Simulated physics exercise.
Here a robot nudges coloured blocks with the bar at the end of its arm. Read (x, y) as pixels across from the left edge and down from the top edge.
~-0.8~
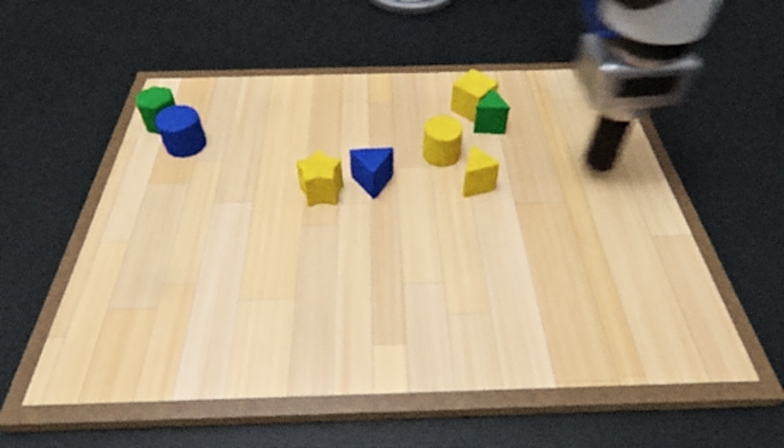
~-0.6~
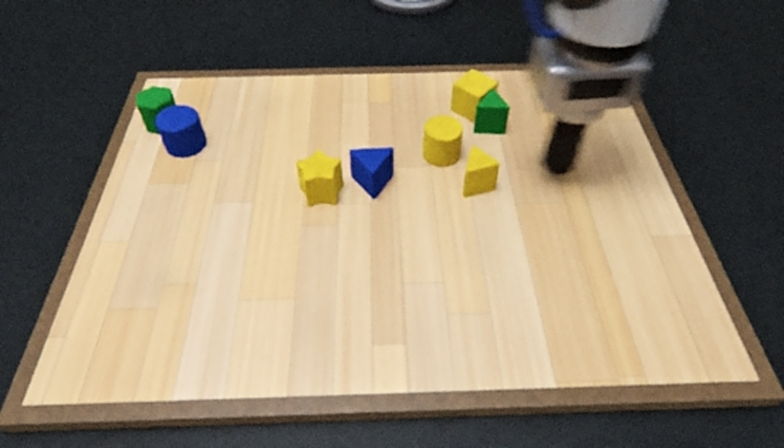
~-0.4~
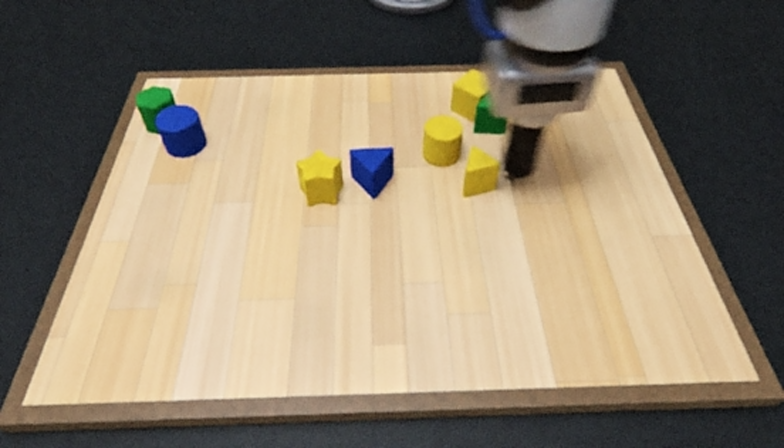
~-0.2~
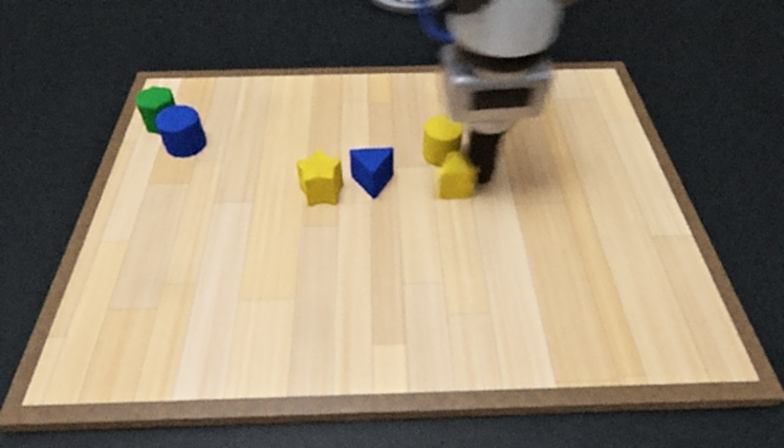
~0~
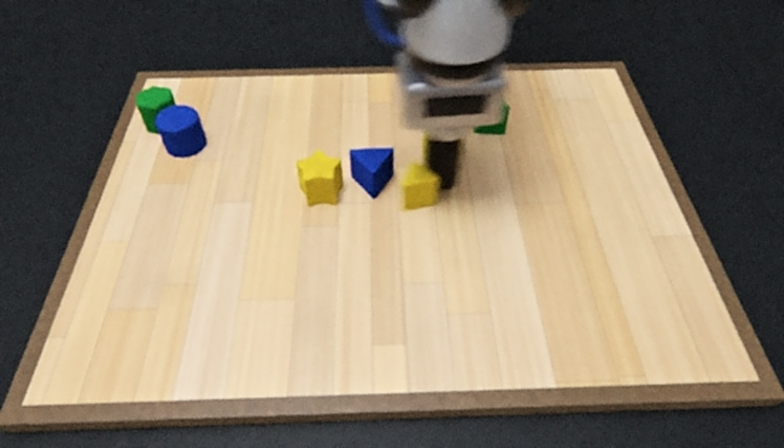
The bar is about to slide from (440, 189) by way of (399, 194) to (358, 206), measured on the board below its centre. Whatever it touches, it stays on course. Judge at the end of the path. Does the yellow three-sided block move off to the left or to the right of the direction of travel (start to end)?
It goes toward the left-hand side.
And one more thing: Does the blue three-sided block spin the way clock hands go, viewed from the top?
Yes, it checks out.
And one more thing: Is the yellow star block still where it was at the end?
Yes
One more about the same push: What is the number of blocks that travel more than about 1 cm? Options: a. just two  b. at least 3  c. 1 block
a: Just two.
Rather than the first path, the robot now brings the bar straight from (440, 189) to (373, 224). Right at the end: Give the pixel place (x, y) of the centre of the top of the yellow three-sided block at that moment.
By then it is at (342, 205).
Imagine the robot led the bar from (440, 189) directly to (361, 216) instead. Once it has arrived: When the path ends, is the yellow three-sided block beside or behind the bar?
I'd say no.
The first path, step by step. Halfway along, bar at (398, 185); yellow three-sided block at (377, 185).
At the end, bar at (358, 196); yellow star block still; blue three-sided block at (357, 155), turned 35° clockwise; yellow three-sided block at (346, 201), turned 45° anticlockwise.
